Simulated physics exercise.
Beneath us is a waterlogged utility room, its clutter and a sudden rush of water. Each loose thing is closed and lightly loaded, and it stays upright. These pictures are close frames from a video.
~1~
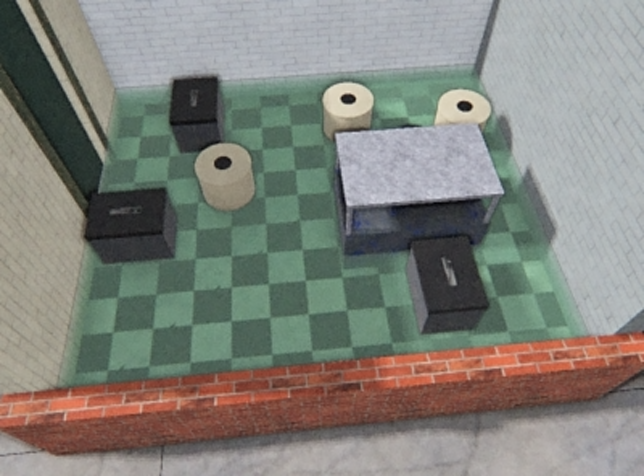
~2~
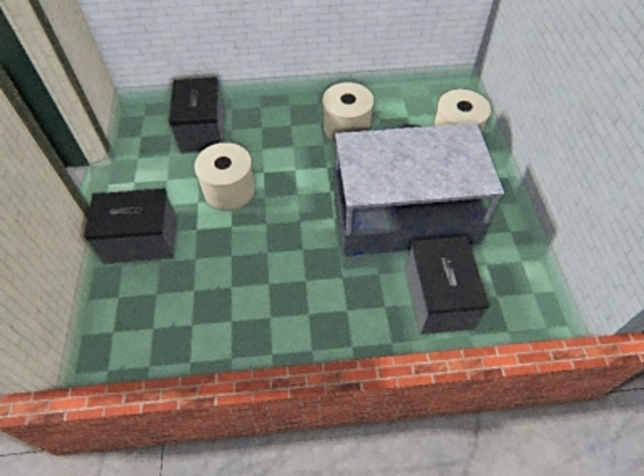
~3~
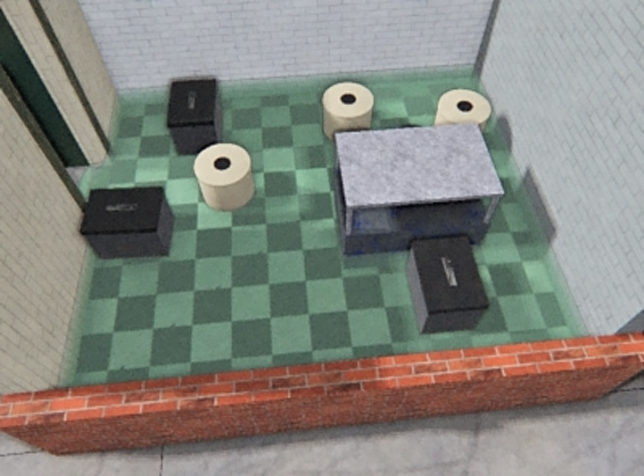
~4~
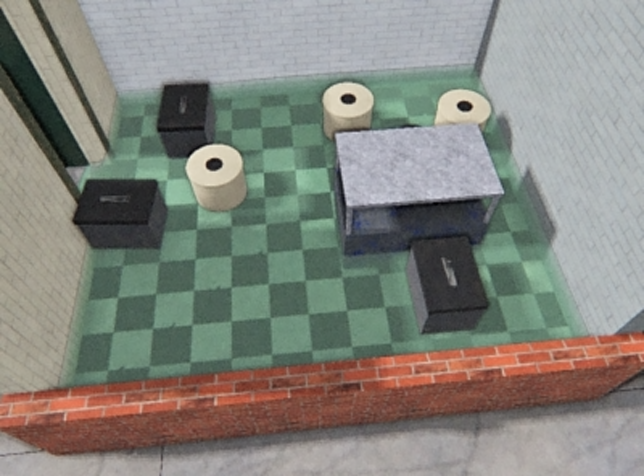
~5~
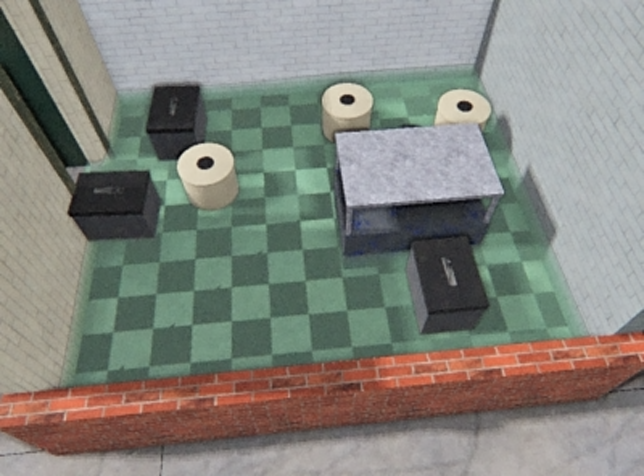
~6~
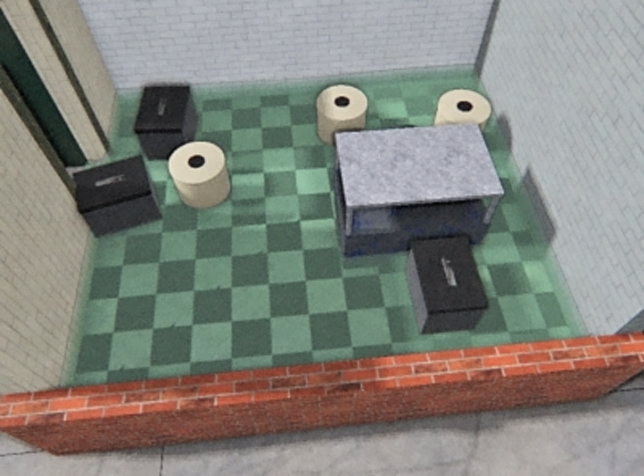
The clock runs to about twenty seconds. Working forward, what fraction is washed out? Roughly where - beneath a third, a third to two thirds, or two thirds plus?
What's gone ends up between a third and two thirds of the lot.
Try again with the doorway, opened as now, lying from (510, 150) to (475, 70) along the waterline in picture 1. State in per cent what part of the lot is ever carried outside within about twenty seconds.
About 70 %.
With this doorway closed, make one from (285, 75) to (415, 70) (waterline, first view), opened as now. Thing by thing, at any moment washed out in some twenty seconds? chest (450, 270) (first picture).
Obs., item: Retained.
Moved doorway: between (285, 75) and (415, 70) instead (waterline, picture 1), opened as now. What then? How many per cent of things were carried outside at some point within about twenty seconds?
90 %.
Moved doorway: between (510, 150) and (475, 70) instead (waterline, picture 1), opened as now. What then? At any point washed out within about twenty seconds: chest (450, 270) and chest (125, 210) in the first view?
Per object: Retained / retained.
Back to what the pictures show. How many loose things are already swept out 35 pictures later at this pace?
The count is 3.
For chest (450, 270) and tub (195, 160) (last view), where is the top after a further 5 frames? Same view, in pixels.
The tops should be near (405, 277) and near (142, 157).
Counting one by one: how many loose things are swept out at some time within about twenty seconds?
The count is 4.
A moment on, 1 of 7 are out; 6 afloat.
Next, 3 of 7 are out; 4 afloat.
Later, 3 of 7 are out; 4 afloat.
In the end, 4 of 7 are out; 3 afloat.
